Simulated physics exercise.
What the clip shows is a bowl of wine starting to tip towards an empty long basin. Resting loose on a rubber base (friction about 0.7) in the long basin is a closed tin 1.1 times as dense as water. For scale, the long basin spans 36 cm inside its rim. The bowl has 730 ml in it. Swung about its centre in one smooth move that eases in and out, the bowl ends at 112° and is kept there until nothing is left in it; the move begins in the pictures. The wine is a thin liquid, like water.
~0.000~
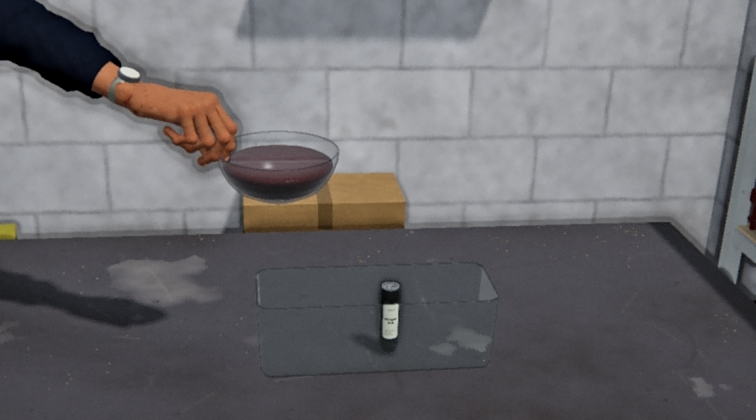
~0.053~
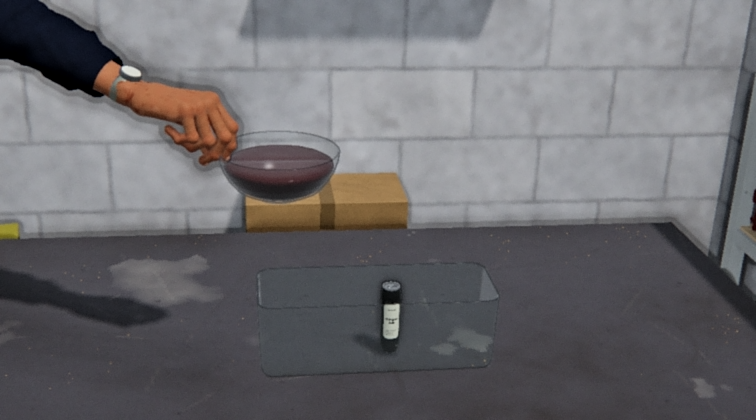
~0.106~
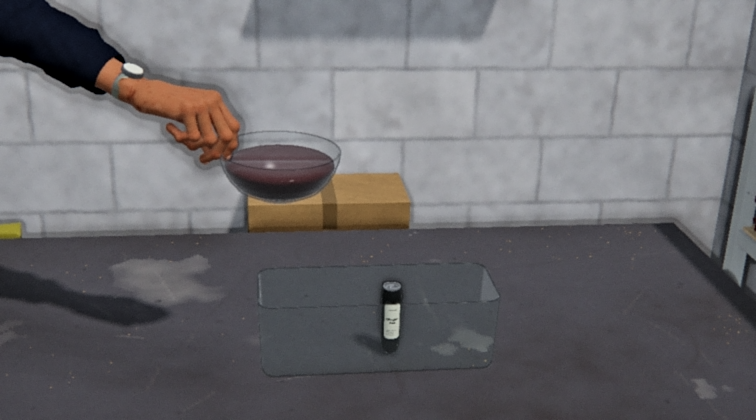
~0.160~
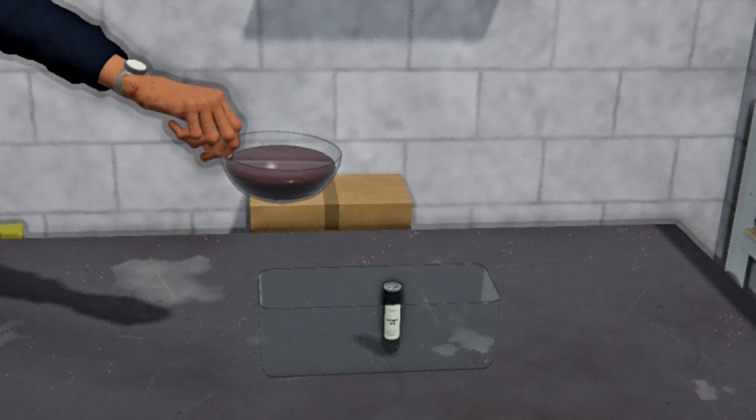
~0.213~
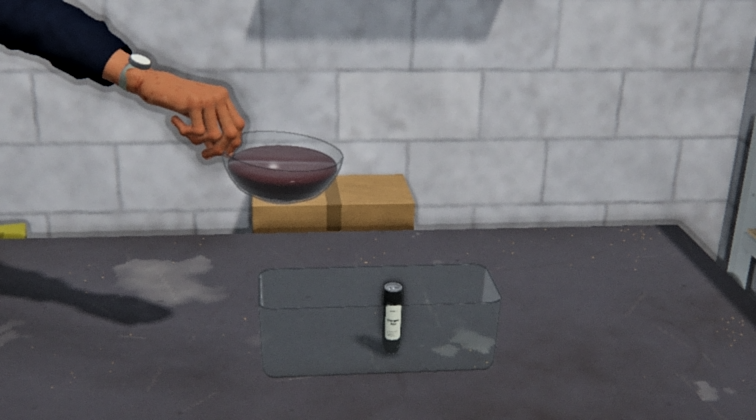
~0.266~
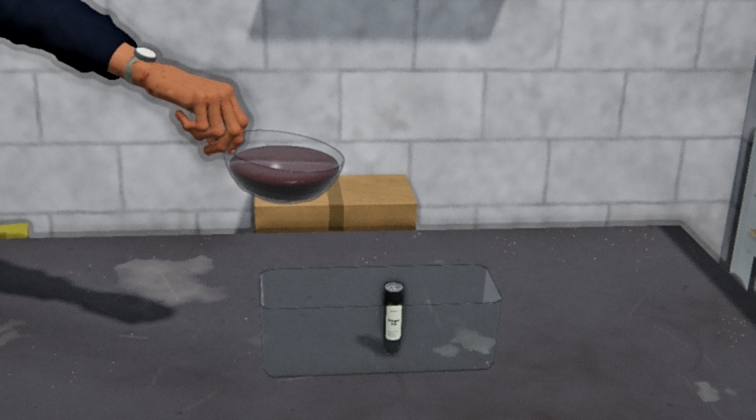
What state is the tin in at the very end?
It does not come down.
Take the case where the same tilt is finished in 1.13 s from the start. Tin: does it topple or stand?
Well, the tin simply holds firm.
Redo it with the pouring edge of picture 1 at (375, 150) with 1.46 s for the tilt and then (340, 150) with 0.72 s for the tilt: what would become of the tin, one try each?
Trial 1 - tin stays standing; trial 2 - tin tips.
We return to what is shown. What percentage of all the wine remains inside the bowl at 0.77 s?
Roughly 42 per cent.
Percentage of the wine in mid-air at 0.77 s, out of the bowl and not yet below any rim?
At that moment, about 40 percent.
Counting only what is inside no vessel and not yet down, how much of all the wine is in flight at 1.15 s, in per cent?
5 per cent or so.
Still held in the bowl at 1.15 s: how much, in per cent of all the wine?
About 0 per cent.
Then, 0.77 s in, the tilt is 61° and 42 per cent is still to pour; the tin stands where it began.
Then, 1.15 s in, the tilt is 100° and 0 per cent is still to pour; the tin stands where it began.
Then, 1.54 s in, the tilt is 112° and 0 per cent is still to pour; the tin stands where it began.
Then, 1.96 s in, the tilt is 112° and 0 per cent is still to pour; the tin stands where it began.
Finally, the tin stands where it began.
